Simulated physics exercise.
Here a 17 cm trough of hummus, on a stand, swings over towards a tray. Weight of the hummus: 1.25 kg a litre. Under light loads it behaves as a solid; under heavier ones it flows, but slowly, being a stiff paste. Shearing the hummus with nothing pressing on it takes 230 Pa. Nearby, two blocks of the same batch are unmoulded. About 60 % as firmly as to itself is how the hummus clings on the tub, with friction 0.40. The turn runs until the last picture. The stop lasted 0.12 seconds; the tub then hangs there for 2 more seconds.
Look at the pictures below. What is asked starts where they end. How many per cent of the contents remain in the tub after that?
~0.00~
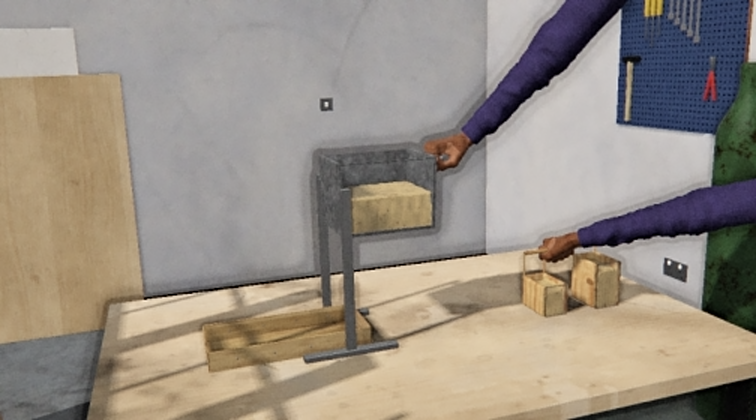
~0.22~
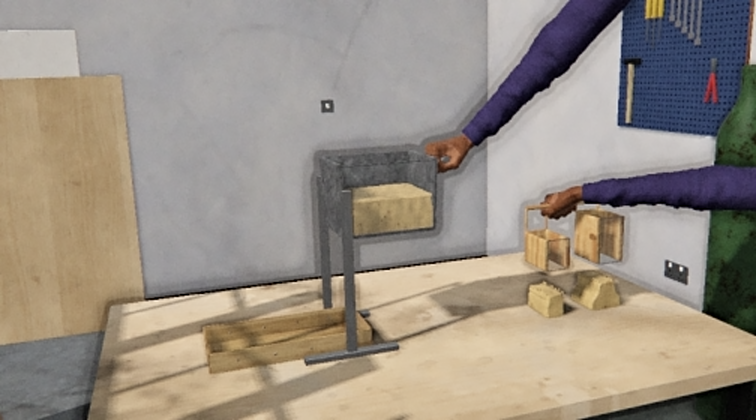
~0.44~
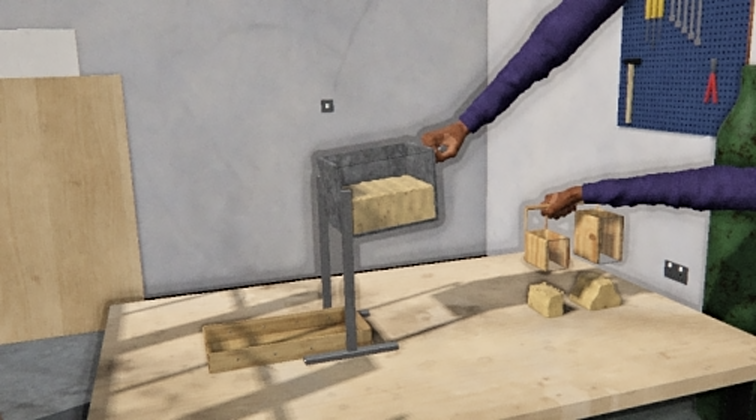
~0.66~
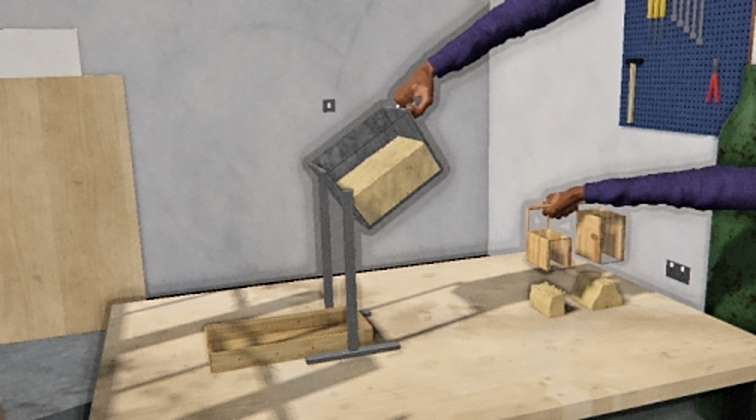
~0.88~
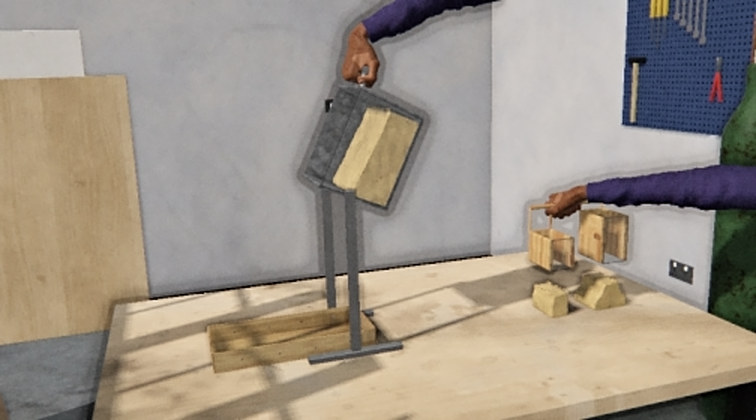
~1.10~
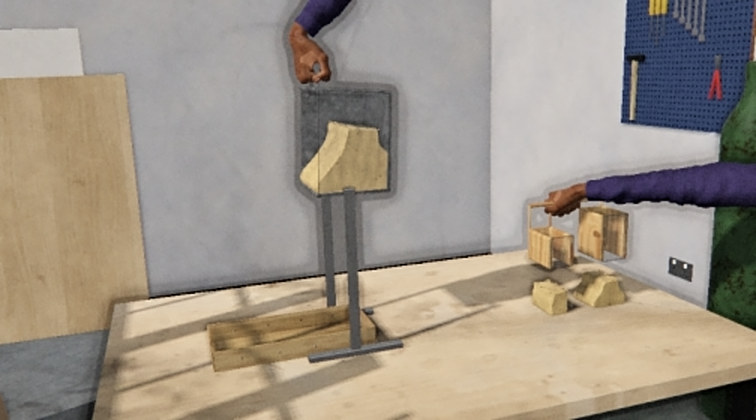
54 %.
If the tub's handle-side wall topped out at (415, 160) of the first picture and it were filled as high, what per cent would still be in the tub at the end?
Roughly 70 %.
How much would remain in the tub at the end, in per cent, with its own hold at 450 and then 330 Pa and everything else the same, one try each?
You'd see 85 percent the first time and 65 percent the second.
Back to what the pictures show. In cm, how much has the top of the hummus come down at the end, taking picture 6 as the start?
8 cm.
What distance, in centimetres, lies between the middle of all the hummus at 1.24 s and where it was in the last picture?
Measured shift, roughly 5 cm.
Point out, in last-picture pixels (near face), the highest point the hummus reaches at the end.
I'd point to somewhere around (369, 162).
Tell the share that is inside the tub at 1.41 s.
Some 60 per cent.
By 1.24 s, the tub is at 87 degrees and holds 81 %.
By 1.41 s, the tub is at 87 degrees and holds 58 %.
By 1.58 s, the tub is at 87 degrees and holds 55 %.
By 1.75 s, the tub is at 87 degrees and holds 55 %.
By 3.10 s, at the end, the tub is at 87 degrees and holds 54 %.
